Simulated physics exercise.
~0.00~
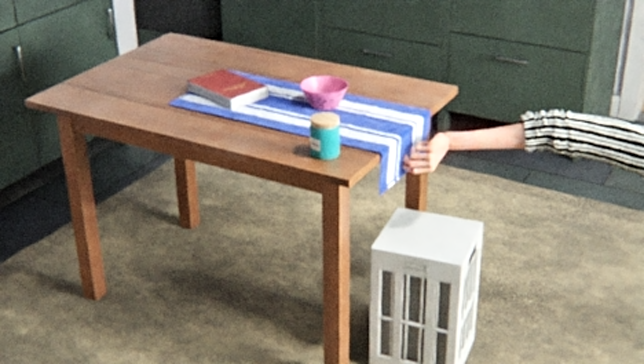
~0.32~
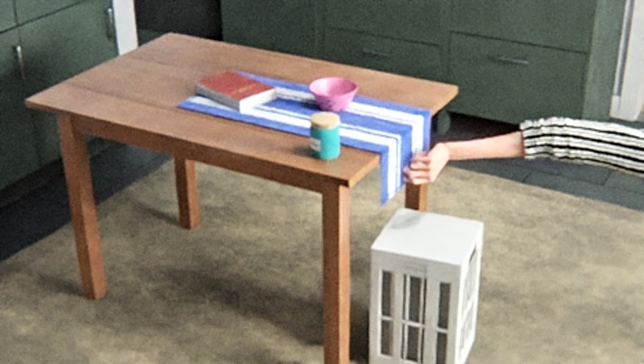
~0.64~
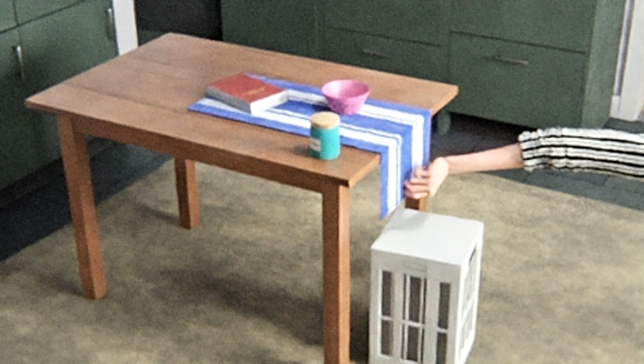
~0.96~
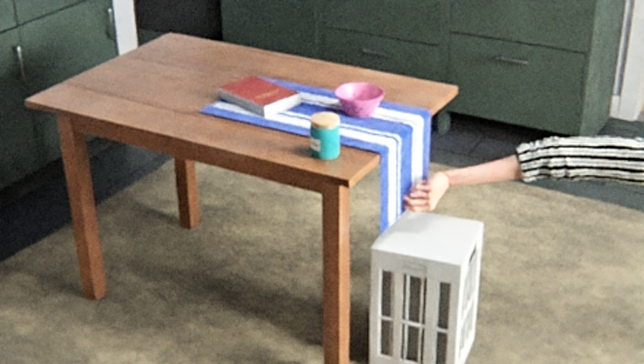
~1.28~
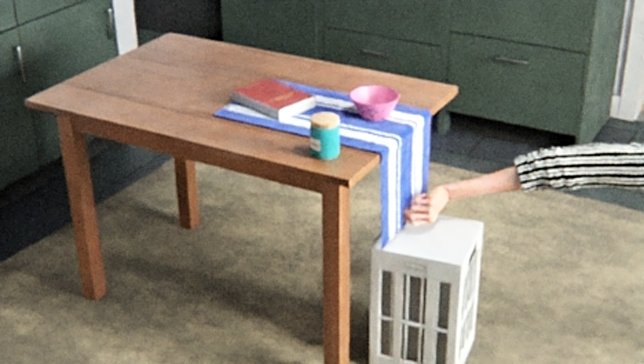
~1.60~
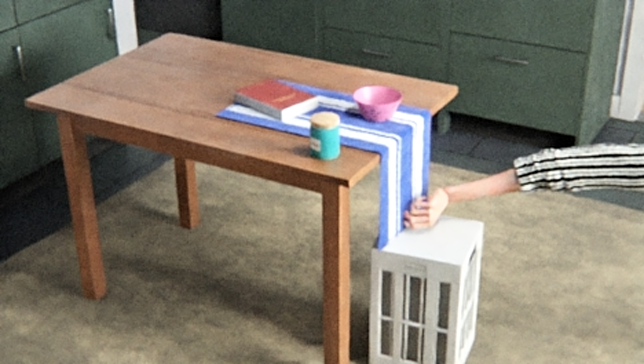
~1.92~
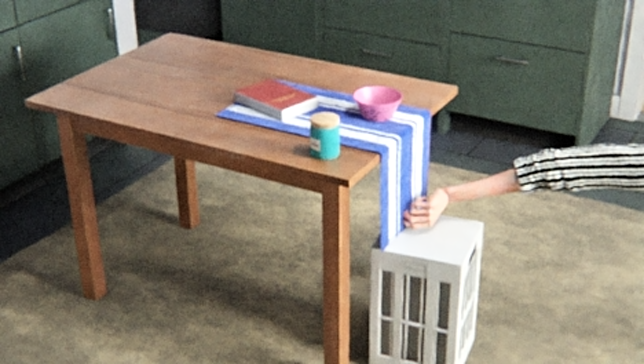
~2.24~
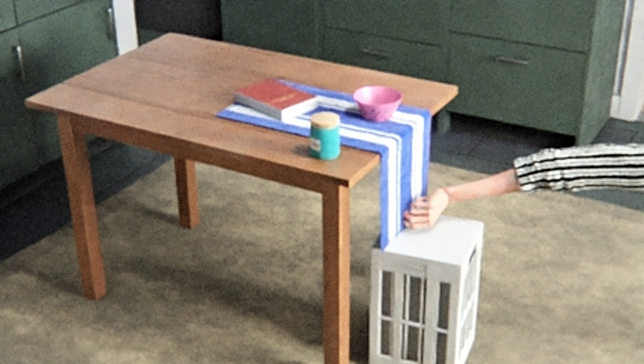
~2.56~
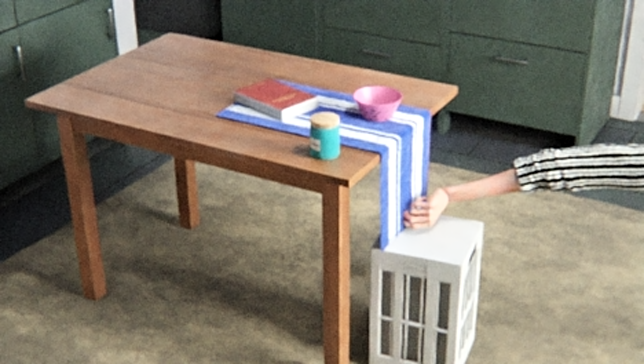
A blue table runner with white stripes lies across a wooden table in a kitchen with dark green cabinets, seen from slightly above, a red book and a pink bowl resting on it. A turquoise jar stands near the table's front edge, and a white crate sits on the floor below. A hand in a striped sleeve, reaching in from the right, pulls the hanging end steadily downward, and the book and bowl ride along to the right. The hem reaches the crate and everything stops. The bowl, book and jar all remain on the table, the hand still holding the cloth.
